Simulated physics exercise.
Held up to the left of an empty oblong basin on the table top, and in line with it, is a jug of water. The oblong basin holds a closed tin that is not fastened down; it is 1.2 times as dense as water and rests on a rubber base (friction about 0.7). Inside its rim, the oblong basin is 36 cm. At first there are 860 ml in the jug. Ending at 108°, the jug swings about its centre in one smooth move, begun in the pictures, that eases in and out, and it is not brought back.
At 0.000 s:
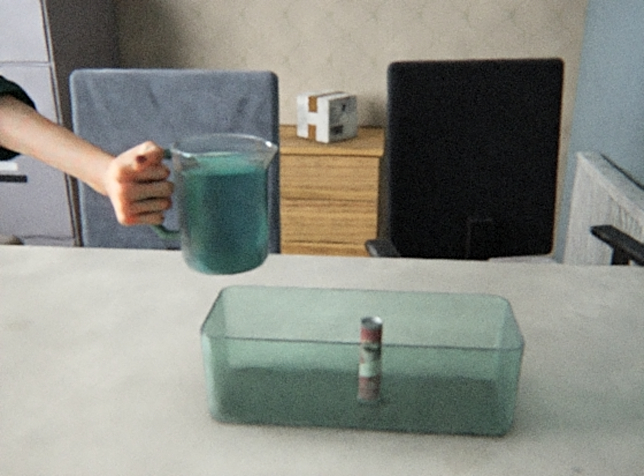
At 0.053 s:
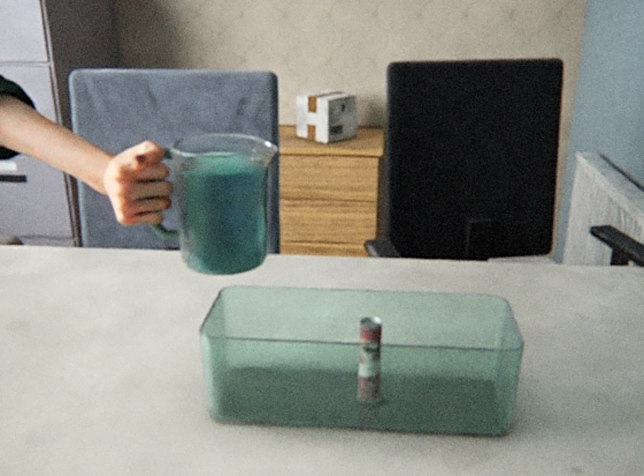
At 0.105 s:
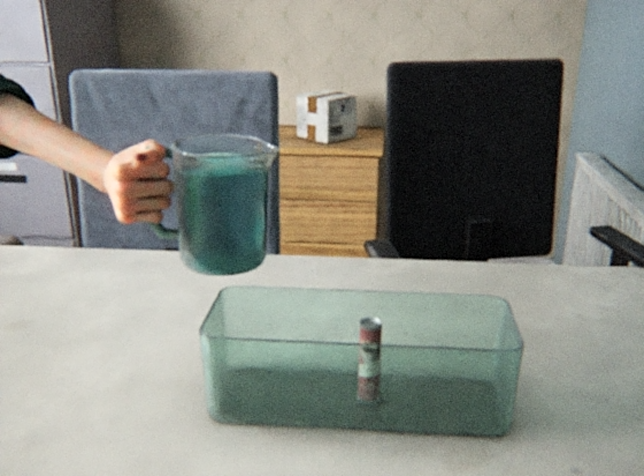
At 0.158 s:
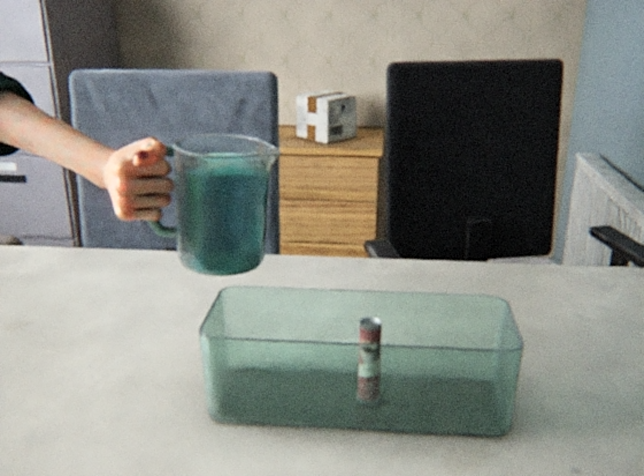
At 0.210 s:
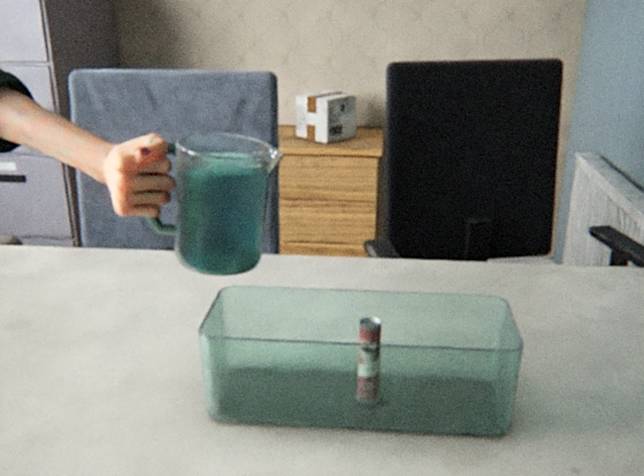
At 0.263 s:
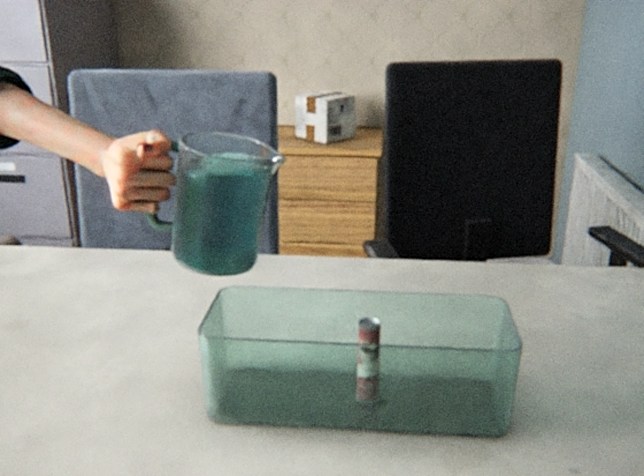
A hand held a clear jug of blue-green water above the table, to the left of a see-through basin with a small upright tin inside, then slowly tilted the jug slightly to the right.
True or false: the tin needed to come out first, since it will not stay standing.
True.
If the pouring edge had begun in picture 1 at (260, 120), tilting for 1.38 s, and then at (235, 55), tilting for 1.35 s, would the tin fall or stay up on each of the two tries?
Trial 1 - tin tips; trial 2 - tin tips.
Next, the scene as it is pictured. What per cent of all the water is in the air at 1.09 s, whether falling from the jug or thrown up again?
Airborne fraction: Approx. 18 %.
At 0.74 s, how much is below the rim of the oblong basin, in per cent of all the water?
Some 3 per cent.
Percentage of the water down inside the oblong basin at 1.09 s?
Roughly 44 per cent.
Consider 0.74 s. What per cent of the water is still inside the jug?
Still held: Roughly 86 % of the total.
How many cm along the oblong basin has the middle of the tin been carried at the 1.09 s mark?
Its middle sits about 3 cm from the start.
After 0.74 s the tilt is 62° and 86 per cent is still to pour; the tin stands where it began.
After 1.09 s the tilt is 98° and 36 per cent is still to pour; the tin leans 35°.
After 1.45 s the tilt is 108° and 2 per cent is still to pour; the tin lies on its side.
After 1.85 s the tilt is 108° and 0 per cent is still to pour; the tin lies on its side.
In the end the tin lies on its side.
